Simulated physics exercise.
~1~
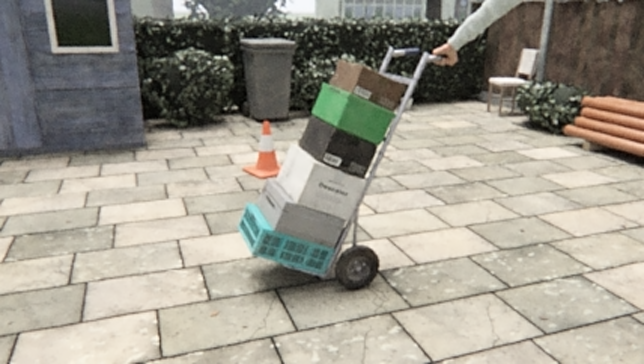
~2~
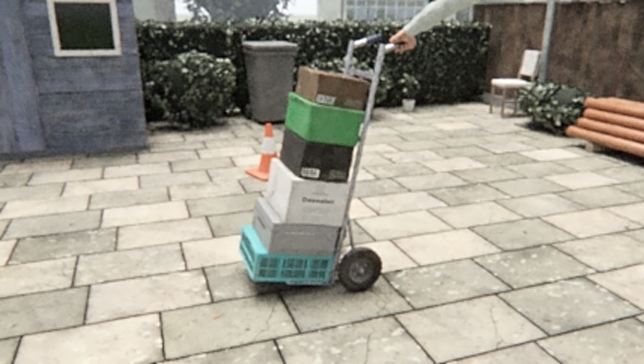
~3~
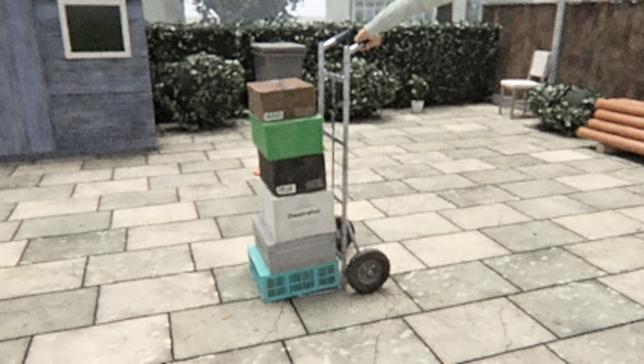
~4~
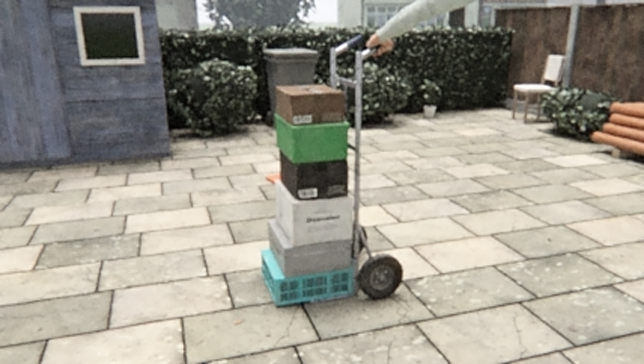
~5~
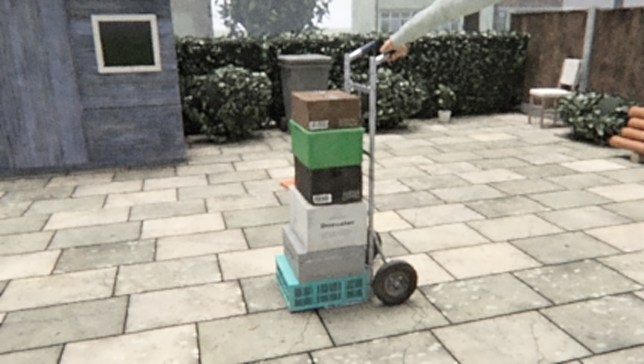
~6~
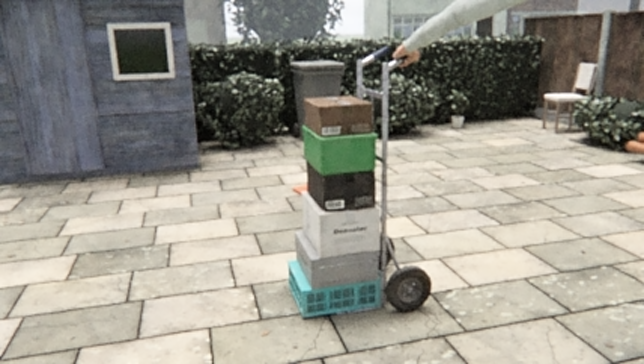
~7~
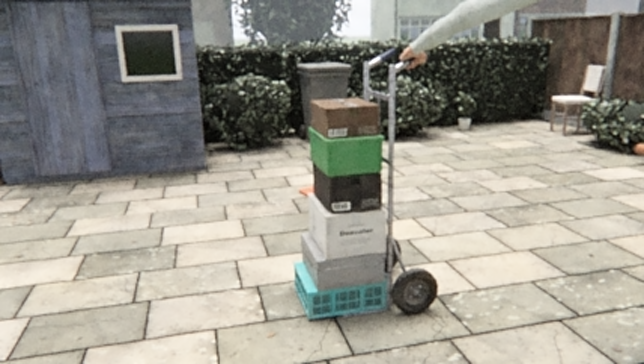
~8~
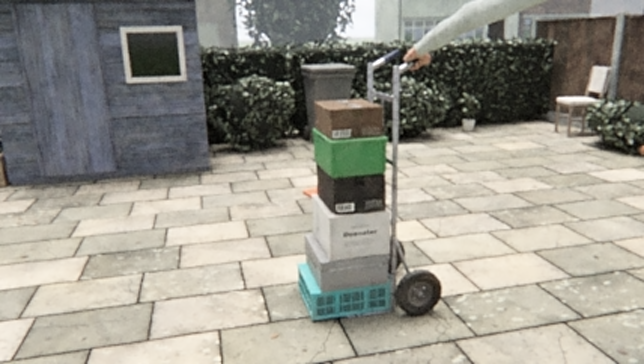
On a paved patio seen from the front and slightly above, a hand truck carries a tall stack between a blue-grey shed at left and a hedge behind. From the bottom sit a turquoise crate, a grey box, a white box, a black box, a green tote and a brown box. A hand at the upper right grips the handle of the truck, which starts tilted back to the right. The arm swings it upright until the crate settles on the paving. As the view pans slightly left, the stack stays standing, still piled in order, with the hand holding on.
